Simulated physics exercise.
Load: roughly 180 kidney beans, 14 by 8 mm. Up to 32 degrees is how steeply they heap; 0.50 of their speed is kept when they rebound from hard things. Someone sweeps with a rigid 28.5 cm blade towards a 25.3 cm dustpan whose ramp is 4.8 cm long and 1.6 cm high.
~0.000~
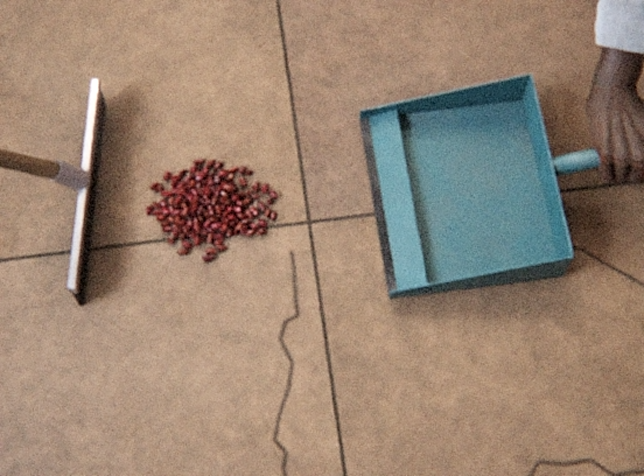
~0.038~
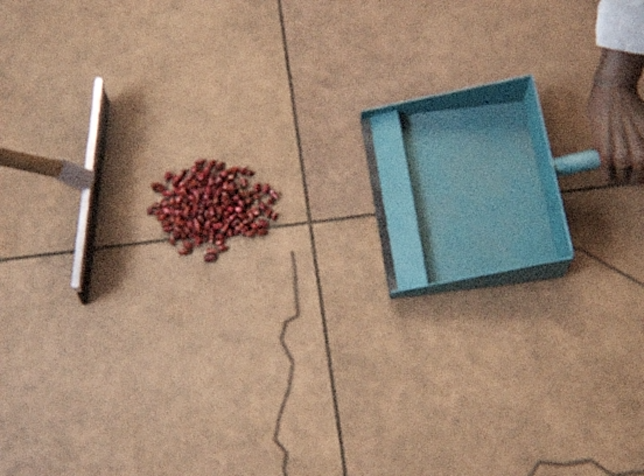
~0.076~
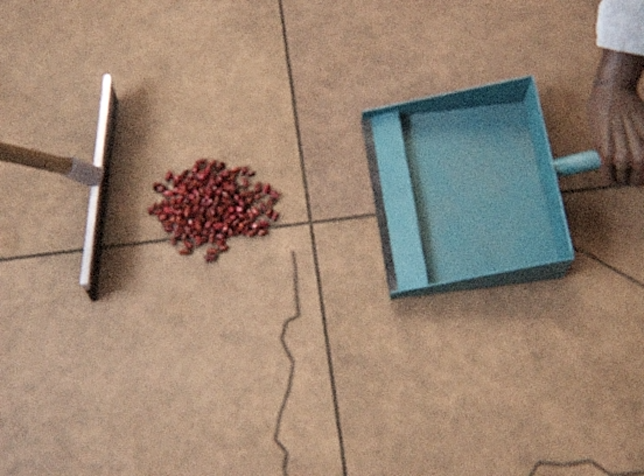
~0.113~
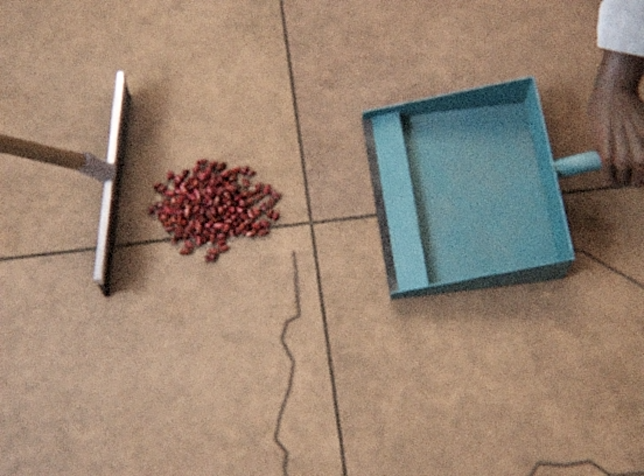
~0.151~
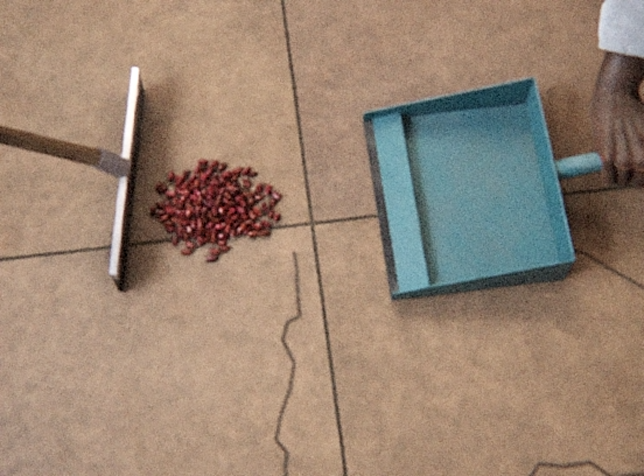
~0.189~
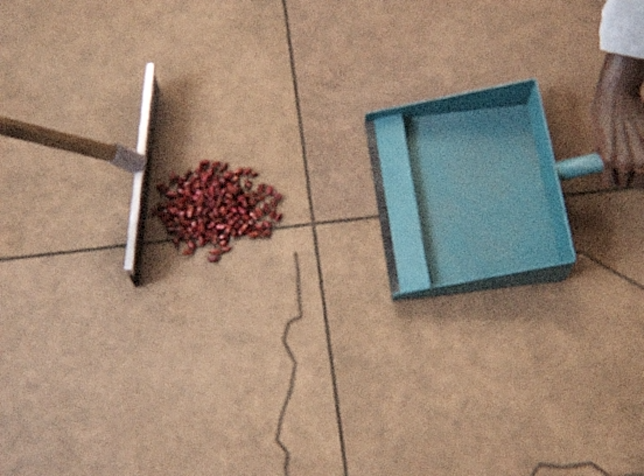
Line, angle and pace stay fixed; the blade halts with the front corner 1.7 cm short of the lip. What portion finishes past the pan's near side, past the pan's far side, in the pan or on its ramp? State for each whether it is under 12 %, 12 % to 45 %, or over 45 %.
Near side: A sprinkling; far side: A sprinkling; pan: A sprinkling.
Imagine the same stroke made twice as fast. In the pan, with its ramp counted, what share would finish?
Near 20 %.
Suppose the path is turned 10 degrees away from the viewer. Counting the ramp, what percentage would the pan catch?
I'd put it at close to 0 percent.
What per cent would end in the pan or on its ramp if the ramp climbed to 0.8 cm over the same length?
I'd put it near 10 per cent, ramp counted.
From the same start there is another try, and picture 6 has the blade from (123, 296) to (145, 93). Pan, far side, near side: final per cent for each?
You'd see pan at 25, far at 0 and near at 0.
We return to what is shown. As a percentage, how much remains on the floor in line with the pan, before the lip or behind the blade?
Roughly 85 percent.
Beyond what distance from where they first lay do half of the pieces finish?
20 cm or thereabouts.
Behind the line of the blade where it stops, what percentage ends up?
Estimate: Around 15 %.
After 0.46 s, middle of the blade 17 cm from the lip; 0 % over the lip, far side 0 %, near side 0 %.
Then, at 0.64 s, middle of the blade 9 cm from the lip; 0 % over the lip, far side 5 %, near side 0 %.
Then, at 0.95 s, middle of the blade 4 cm from the lip; 10 % over the lip, far side 10 %, near side 0 %.
At rest (2.2 s), near side 0 %, far side 10 %, pan 5 %, in front of the lip or behind the blade 85 %.
